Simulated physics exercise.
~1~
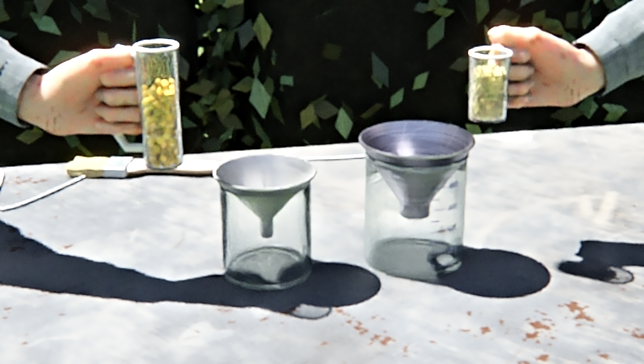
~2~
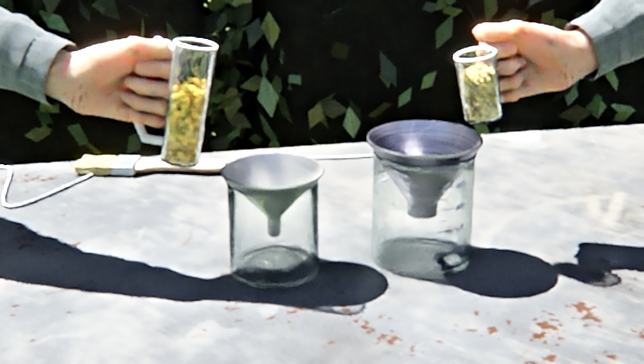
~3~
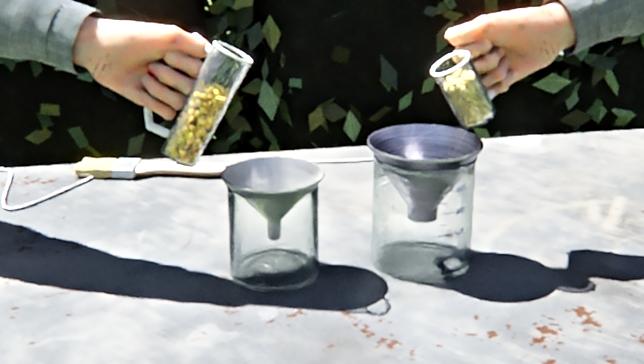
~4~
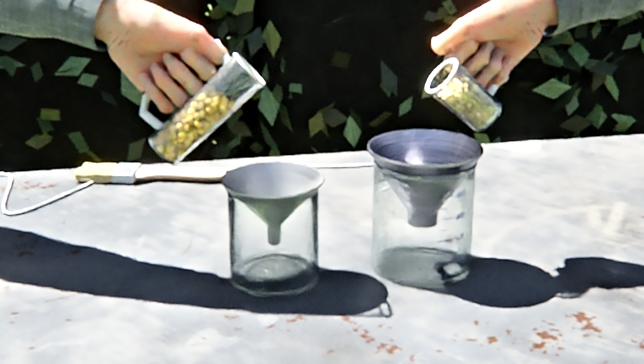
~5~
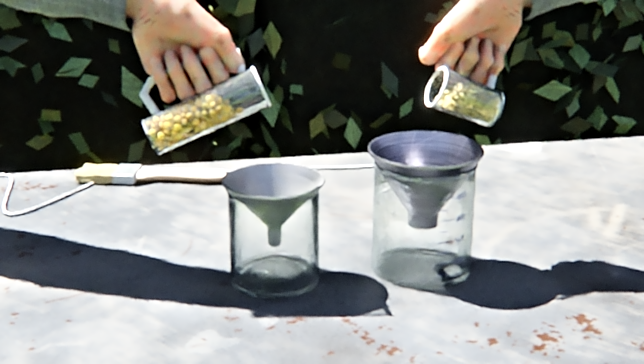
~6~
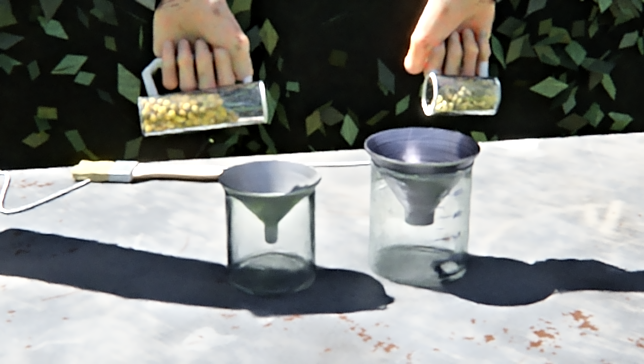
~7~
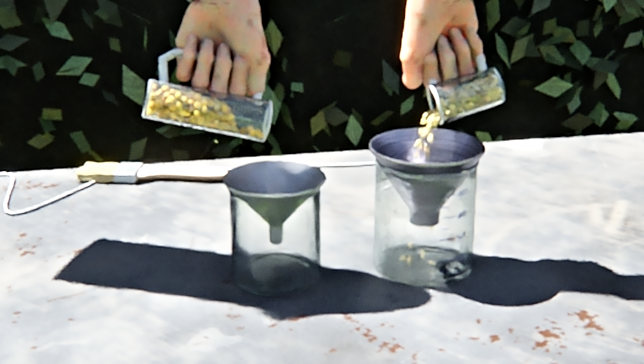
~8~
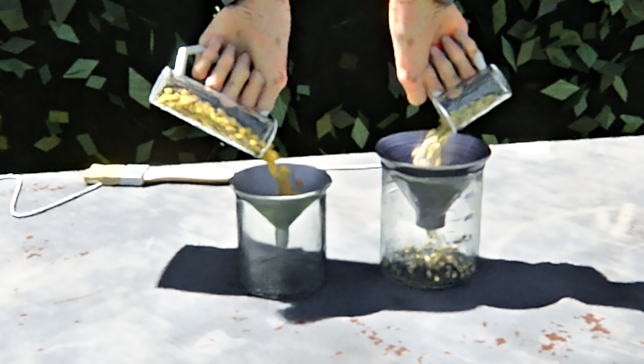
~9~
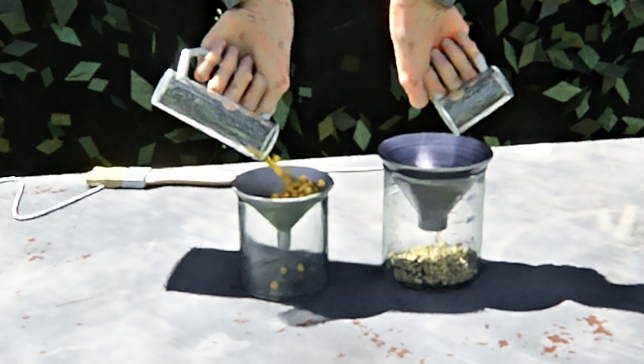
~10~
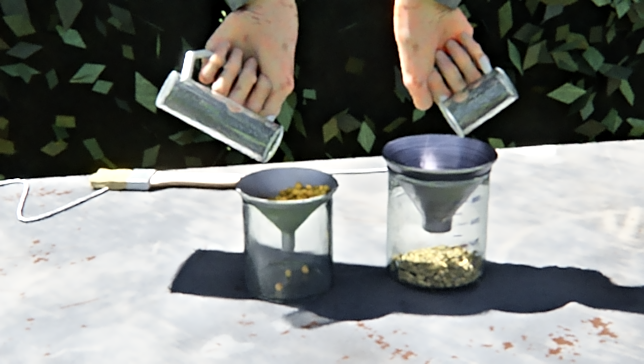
The footage shows two hands tipping clear cups of yellowish pieces over funnels set in clear jars, the right cup pouring first. The right cup's contents pass through into its jar, while nearly all of the left cup's pieces stay stuck in the funnel, with a few in the jar.
